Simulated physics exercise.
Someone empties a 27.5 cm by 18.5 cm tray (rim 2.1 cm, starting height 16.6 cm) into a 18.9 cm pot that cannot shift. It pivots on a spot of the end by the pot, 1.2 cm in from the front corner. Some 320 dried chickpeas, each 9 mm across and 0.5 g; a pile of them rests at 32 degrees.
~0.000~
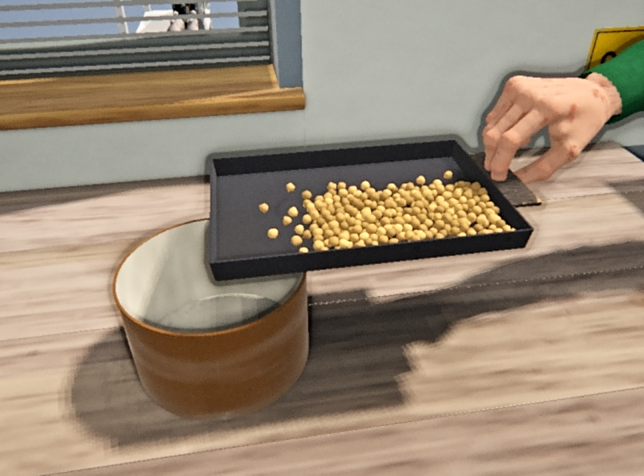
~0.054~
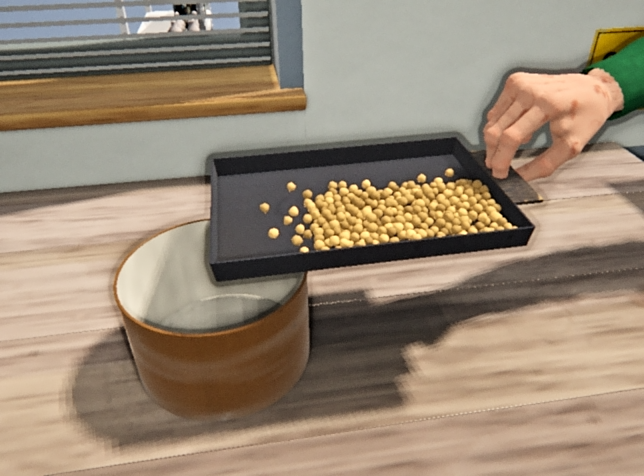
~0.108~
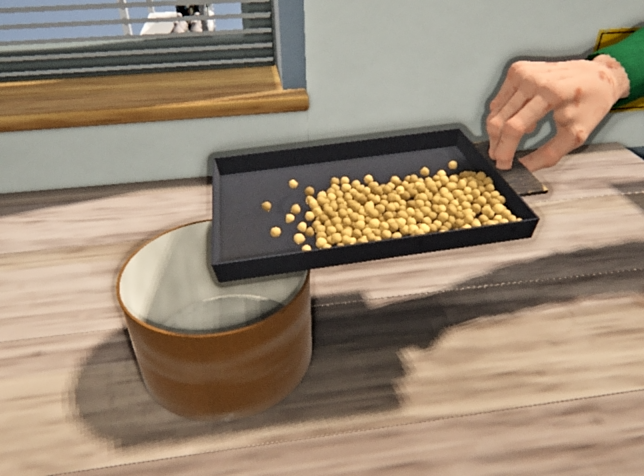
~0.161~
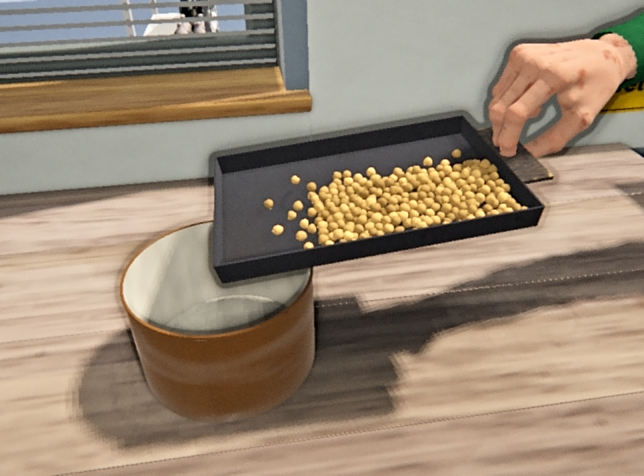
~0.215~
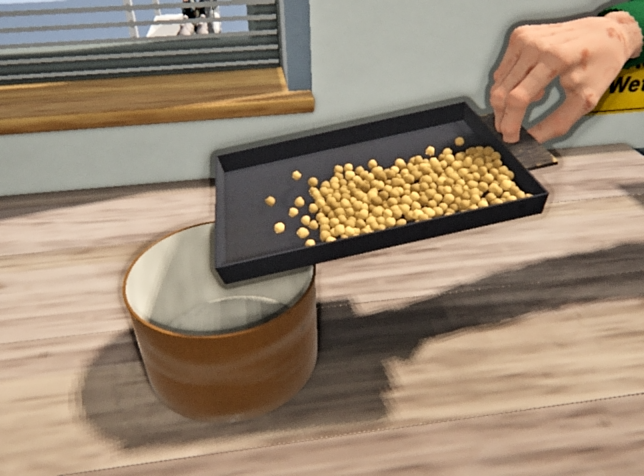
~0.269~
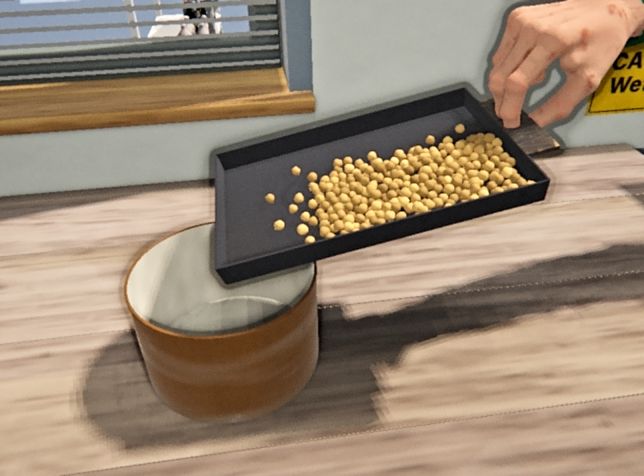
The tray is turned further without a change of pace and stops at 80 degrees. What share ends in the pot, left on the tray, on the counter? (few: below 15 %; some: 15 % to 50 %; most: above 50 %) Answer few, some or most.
In the pot: Few; left on the tray: Most; on the counter: Few.
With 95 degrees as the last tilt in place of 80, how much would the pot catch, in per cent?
In that case some 55 per cent.
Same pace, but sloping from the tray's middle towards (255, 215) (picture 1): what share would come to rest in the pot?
About 10 per cent.
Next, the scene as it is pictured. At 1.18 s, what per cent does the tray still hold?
Some 90 per cent of the load.
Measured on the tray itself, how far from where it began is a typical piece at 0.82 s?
About 8 cm.
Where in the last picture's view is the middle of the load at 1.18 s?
Near (227, 195).
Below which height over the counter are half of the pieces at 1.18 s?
About 24 cm.
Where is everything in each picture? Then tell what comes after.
In the first frame, tray tilt 0 degrees, front corners at (213, 260) and (529, 228); middle of the pieces at (398, 217); pot at (212, 268).
In the second frame, tray tilt 1 degrees, front corners at (214, 261) and (531, 225); middle of the pieces at (399, 216).
In the third frame, tray tilt 3 degrees, front corners at (216, 262) and (535, 217); middle of the pieces at (402, 211).
In the fourth frame, tray tilt 6 degrees, front corners at (217, 263) and (540, 205), lowest corner left front; middle of the pieces at (405, 203).
In the fifth frame, tray tilt 9 degrees, front corners at (219, 265) and (544, 192), lowest corner left front; middle of the pieces at (407, 195).
In the sixth frame, tray tilt 12 degrees, front corners at (219, 266) and (545, 179), lowest corner left front; middle of the pieces at (406, 187); pot at (222, 270). Its pace works out near 60 degrees a second.
After 0.82 s, tilt 44 degrees; the tray holds 100 %, the pot 0 %.
After 1.18 s, tilt 66 degrees; the tray holds 90 %, the pot 5 %.
After 1.64 s, tilt 80 degrees; the tray holds 90 %, the pot 5 %.
By 2.0 s all is still; pot 5 %, tray 90 %, counter 10 %.
